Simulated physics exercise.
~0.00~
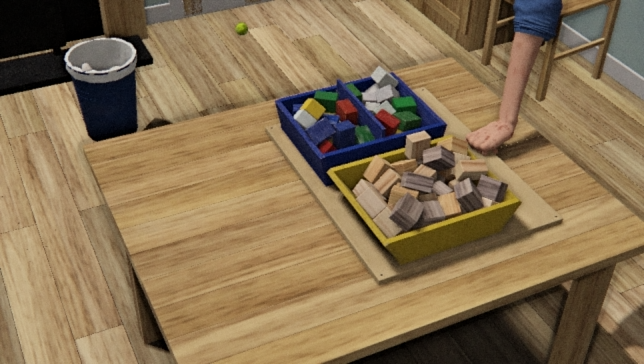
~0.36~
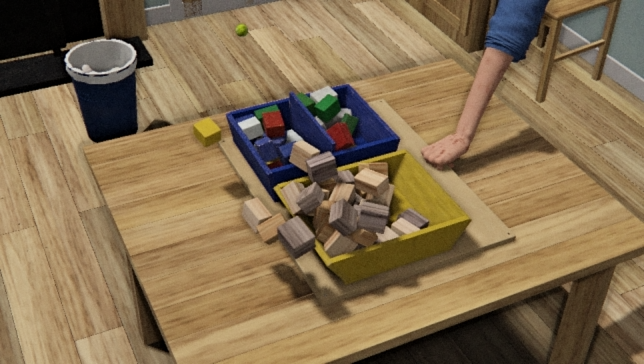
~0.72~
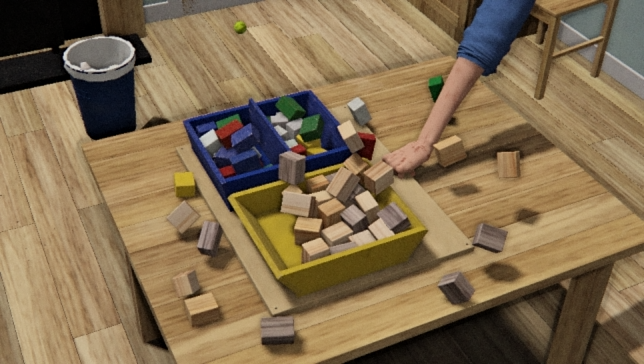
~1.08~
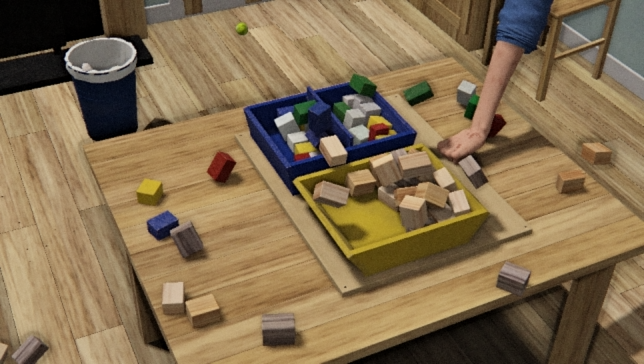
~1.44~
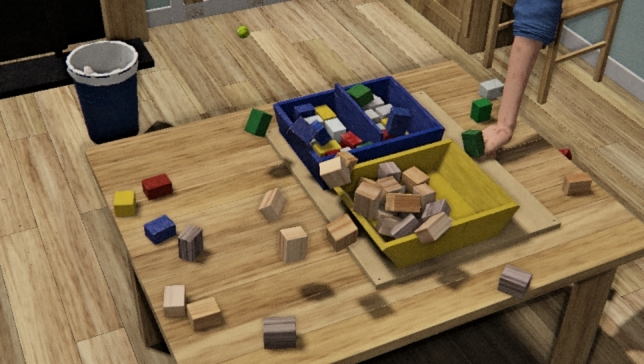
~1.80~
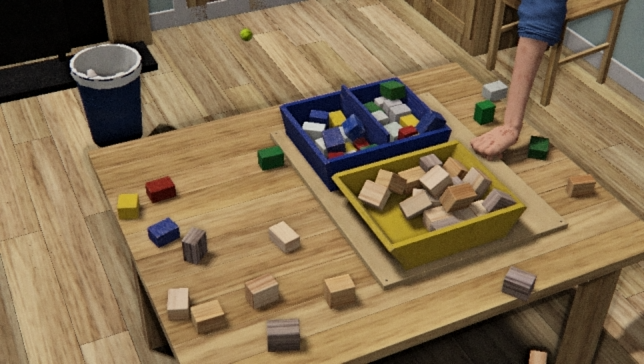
Blocks spilling across a wooden table as a hand jerks a board holding yellow and blue containers left, then back right.
